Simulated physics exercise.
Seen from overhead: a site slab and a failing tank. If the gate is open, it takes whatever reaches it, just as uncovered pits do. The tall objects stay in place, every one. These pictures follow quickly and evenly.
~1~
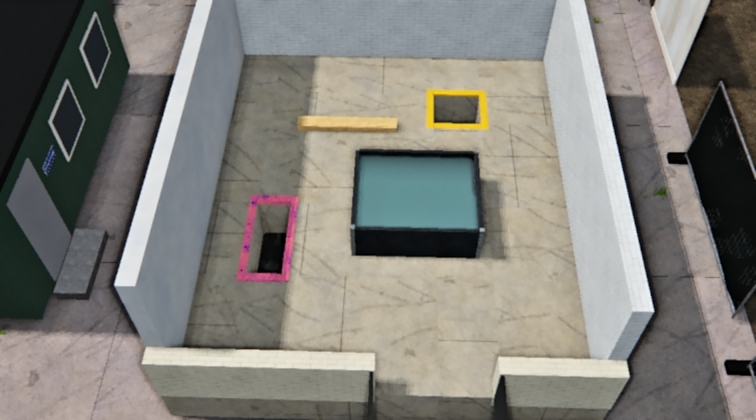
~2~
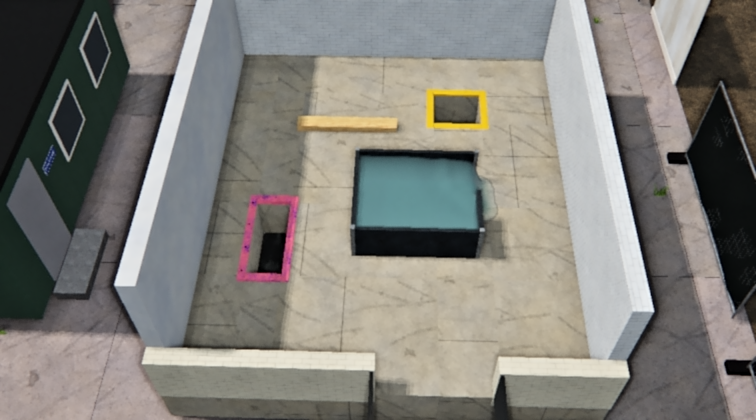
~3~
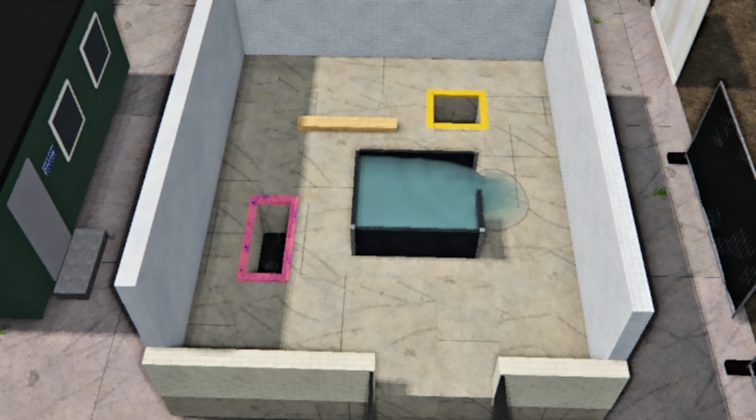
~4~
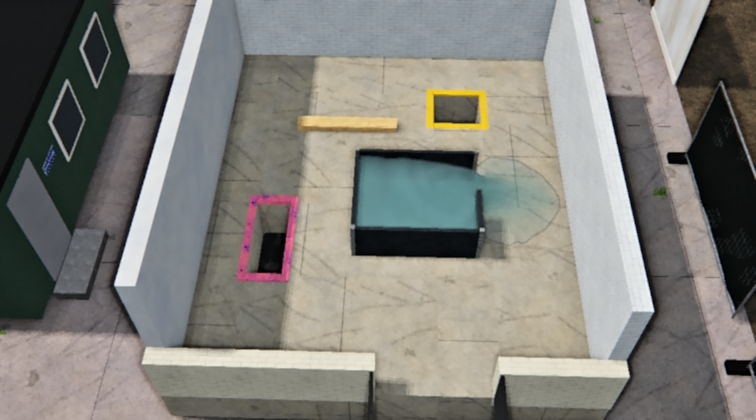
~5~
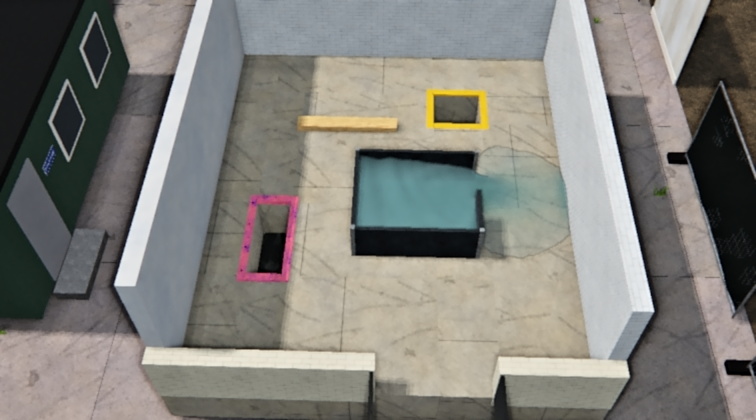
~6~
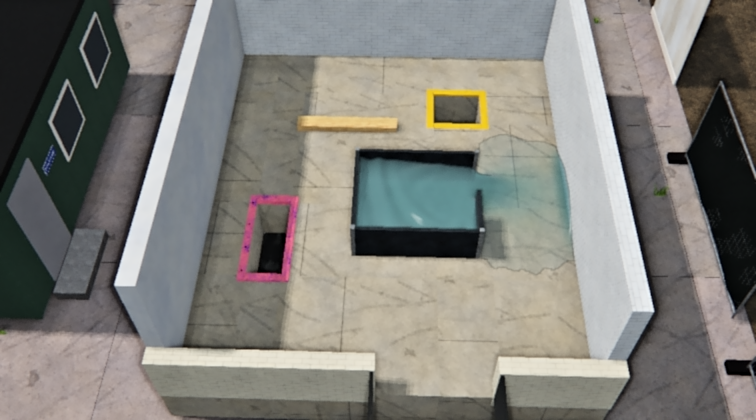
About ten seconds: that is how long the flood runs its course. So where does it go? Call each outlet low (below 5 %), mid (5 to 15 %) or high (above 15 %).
Outlets - gate: Mid; pink pit: Low; yellow pit: Mid.
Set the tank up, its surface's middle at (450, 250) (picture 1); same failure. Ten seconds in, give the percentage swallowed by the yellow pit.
Result, yellow pit: 15 percent after ten seconds.
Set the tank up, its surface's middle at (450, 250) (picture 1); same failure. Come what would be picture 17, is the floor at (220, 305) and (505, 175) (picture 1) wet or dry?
One after the other, they come out spared and submerged.
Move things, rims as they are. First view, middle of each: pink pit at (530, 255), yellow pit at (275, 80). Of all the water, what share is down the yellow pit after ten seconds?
Yellow: About 15 %.
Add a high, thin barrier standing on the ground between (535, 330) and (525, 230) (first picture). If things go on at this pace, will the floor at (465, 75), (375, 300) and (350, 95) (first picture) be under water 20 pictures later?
Swamped, untouched, untouched.
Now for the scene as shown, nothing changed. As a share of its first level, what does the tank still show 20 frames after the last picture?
I'd put it near 44 per cent.
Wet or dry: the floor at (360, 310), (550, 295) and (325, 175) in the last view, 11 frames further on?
Taking them as listed, I'd call them high and dry, soaked through and high and dry.
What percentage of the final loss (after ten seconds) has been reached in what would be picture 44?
I'd put it near 50 in a hundred.
A moment on, water covers 10 % of the floor; the gate 0 %, the pink pit 0 %, the yellow pit 0 %.
Next, water covers 20 % of the floor; the gate 0 %, the pink pit 0 %, the yellow pit 0 %.
Then, water covers 35 % of the floor; the gate 1 %, the pink pit 0 %, the yellow pit 1 %.
Later, water covers 65 % of the floor; the gate 4 %, the pink pit 0 %, the yellow pit 5 %.
In the end, water covers 85 % of the floor; the gate 7 %, the pink pit 0 %, the yellow pit 10 %.
